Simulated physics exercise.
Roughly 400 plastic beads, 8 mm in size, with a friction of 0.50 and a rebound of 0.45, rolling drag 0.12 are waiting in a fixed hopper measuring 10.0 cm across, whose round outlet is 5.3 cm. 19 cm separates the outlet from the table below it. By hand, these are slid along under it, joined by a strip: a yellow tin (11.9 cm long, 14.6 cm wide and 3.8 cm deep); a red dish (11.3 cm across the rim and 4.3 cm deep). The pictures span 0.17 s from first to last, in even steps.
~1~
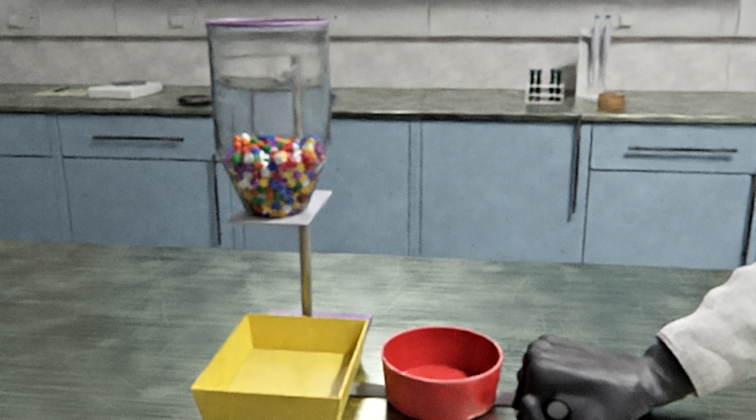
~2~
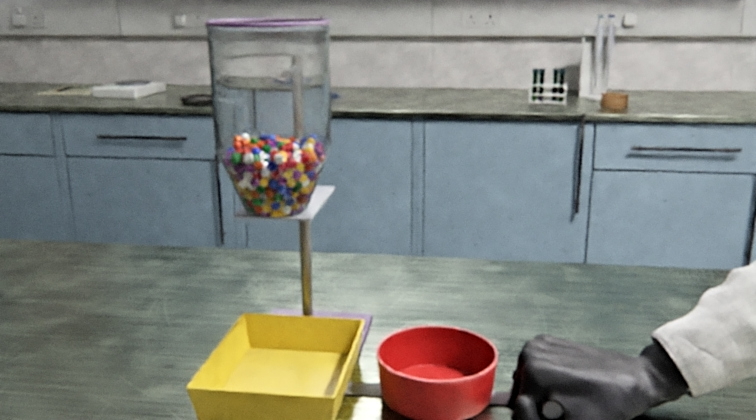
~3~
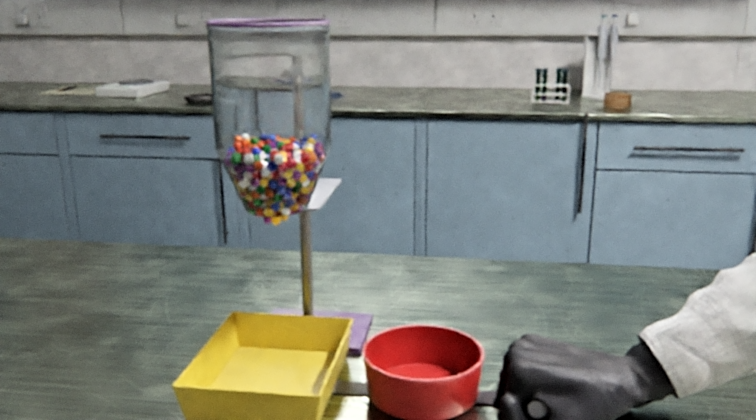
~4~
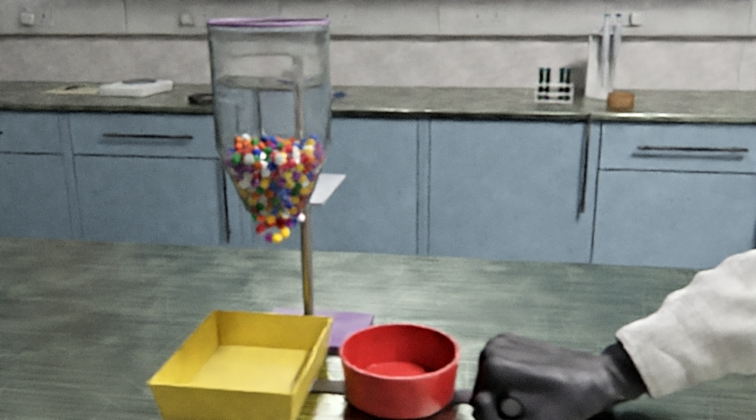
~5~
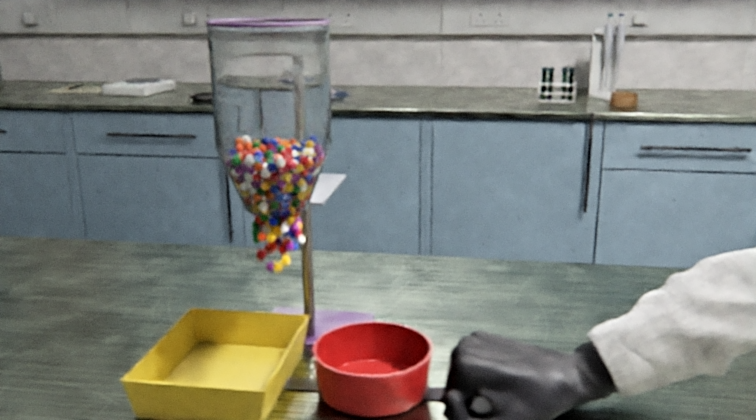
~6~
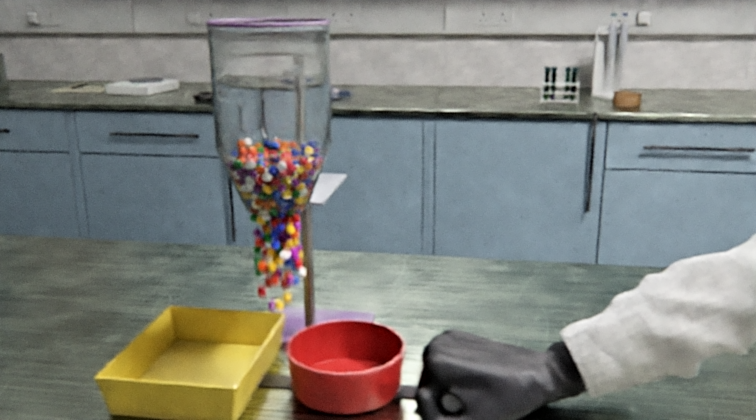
A gloved hand slides a joined yellow tin and red dish leftward along the bench beneath a clear container of colourful beads, then the beads begin dropping from its open bottom in a lengthening stream as the dishes keep moving.
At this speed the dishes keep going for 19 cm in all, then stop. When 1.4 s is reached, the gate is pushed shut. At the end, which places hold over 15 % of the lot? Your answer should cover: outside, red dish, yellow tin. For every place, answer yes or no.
Outside everything - no; red dish - yes; yellow tin - no.
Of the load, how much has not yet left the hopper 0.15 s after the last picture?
Load share: About 25 %.
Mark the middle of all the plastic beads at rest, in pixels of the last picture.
Centre at rest: Approx. (256, 366) in the final picture.
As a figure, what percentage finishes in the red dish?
Roughly 95 percent.
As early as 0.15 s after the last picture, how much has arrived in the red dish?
It comes to near 45 in a hundred.
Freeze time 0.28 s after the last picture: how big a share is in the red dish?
Some 85 per cent.
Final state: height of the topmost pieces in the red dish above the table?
Roughly 4.0 cm.
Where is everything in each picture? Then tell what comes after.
Dishes slid 0.0 cm; 0 pieces falling; top of the load at (276, 145); yellow tin at (288, 351); red dish at (441, 351), in the first frame.
Dishes slid 0.4 cm; 0 pieces falling; top of the load at (276, 145), in the second frame.
Dishes slid 1.7 cm; 0 pieces falling; top of the load at (277, 145), in the third frame.
Dishes slid 4.0 cm; 15 pieces falling; top of the load at (277, 146), in the fourth frame.
Dishes slid 6.6 cm; 56 pieces falling; top of the load at (238, 148), in the fifth frame.
Dishes slid 9.2 cm; 96 pieces falling; top of the load at (240, 150); yellow tin at (198, 342); red dish at (346, 344), in the sixth frame.
Then, 0.15 s after the last picture, red dish 45 %, hopper 25 %, in the air 30 %; middle of all pieces on or above the table near (273, 289).
Then, 0.28 s after the last picture, red dish 85 %, in the air 15 %; middle of all pieces on or above the table near (263, 350).
Then, 0.40 s after the last picture, red dish 95 %, outside 5 %; middle of all pieces on or above the table near (258, 364).
Then, 0.52 s after the last picture, red dish 95 %, outside 5 %; middle of all pieces on or above the table near (258, 365).
In the end, red dish 95 %, yellow tin 0 %, hopper 0 %, outside 5 %.
